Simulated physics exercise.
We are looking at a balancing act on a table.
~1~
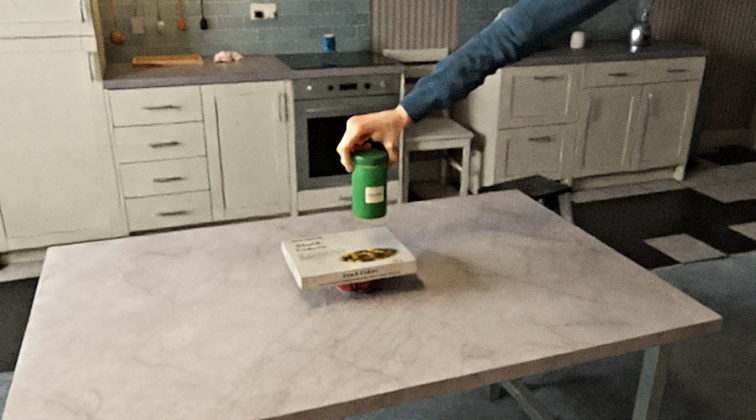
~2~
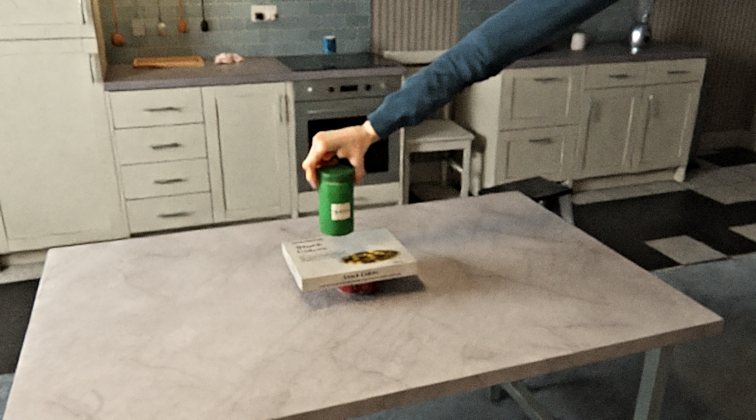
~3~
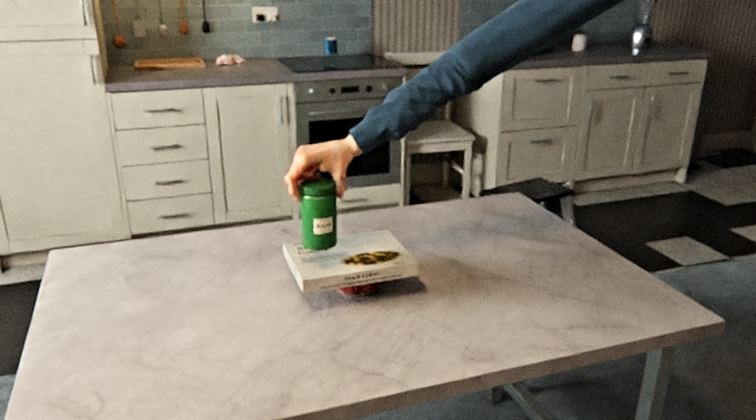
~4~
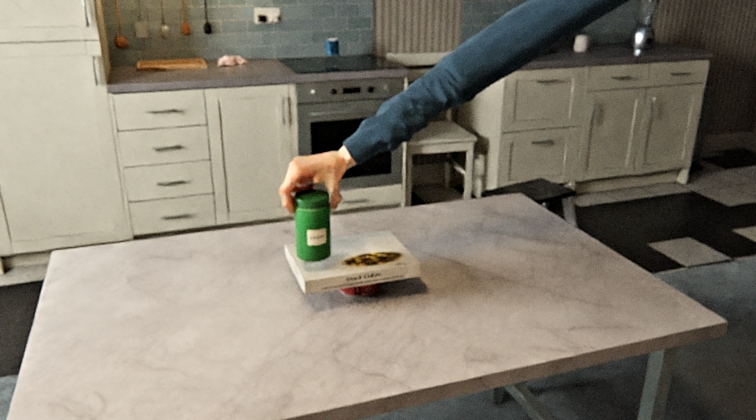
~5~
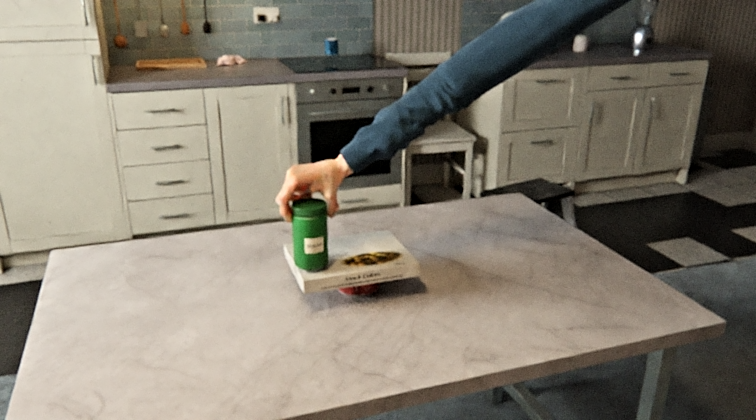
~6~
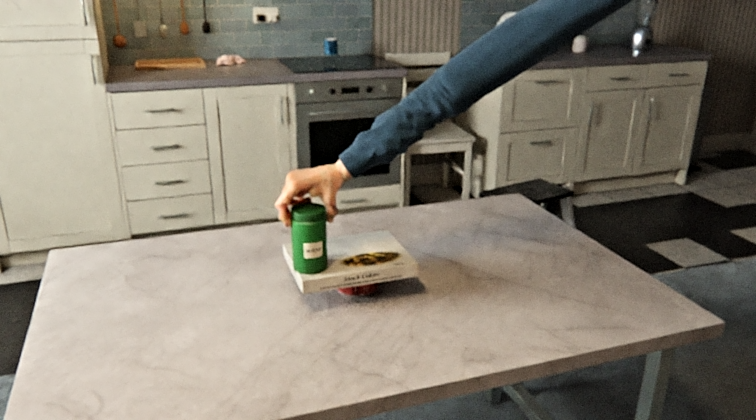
Hand in a blue sleeve lowering a green jar leftward onto the left side of a book balanced above a kitchen table.
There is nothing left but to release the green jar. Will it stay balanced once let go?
Tumbles.
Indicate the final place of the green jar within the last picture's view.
Roughly at pixel (243, 302).
Then, 0.40 s later than the last frame, green jar tilted by 16° near (299, 252); white packet tilted by 16°.
Then, 0.60 s later than the last frame, green jar now fallen; white packet tilted by 33°.
Then, 0.70 s later than the last frame, white packet tilted by 23°.
Then, 0.80 s later than the last frame, white packet tilted by 11°.
When it is over, fallen, green jar; moved from the start, white packet; red tub as before. End places, in pixels of the last picture, green jar near (243, 302). The stack gives way.
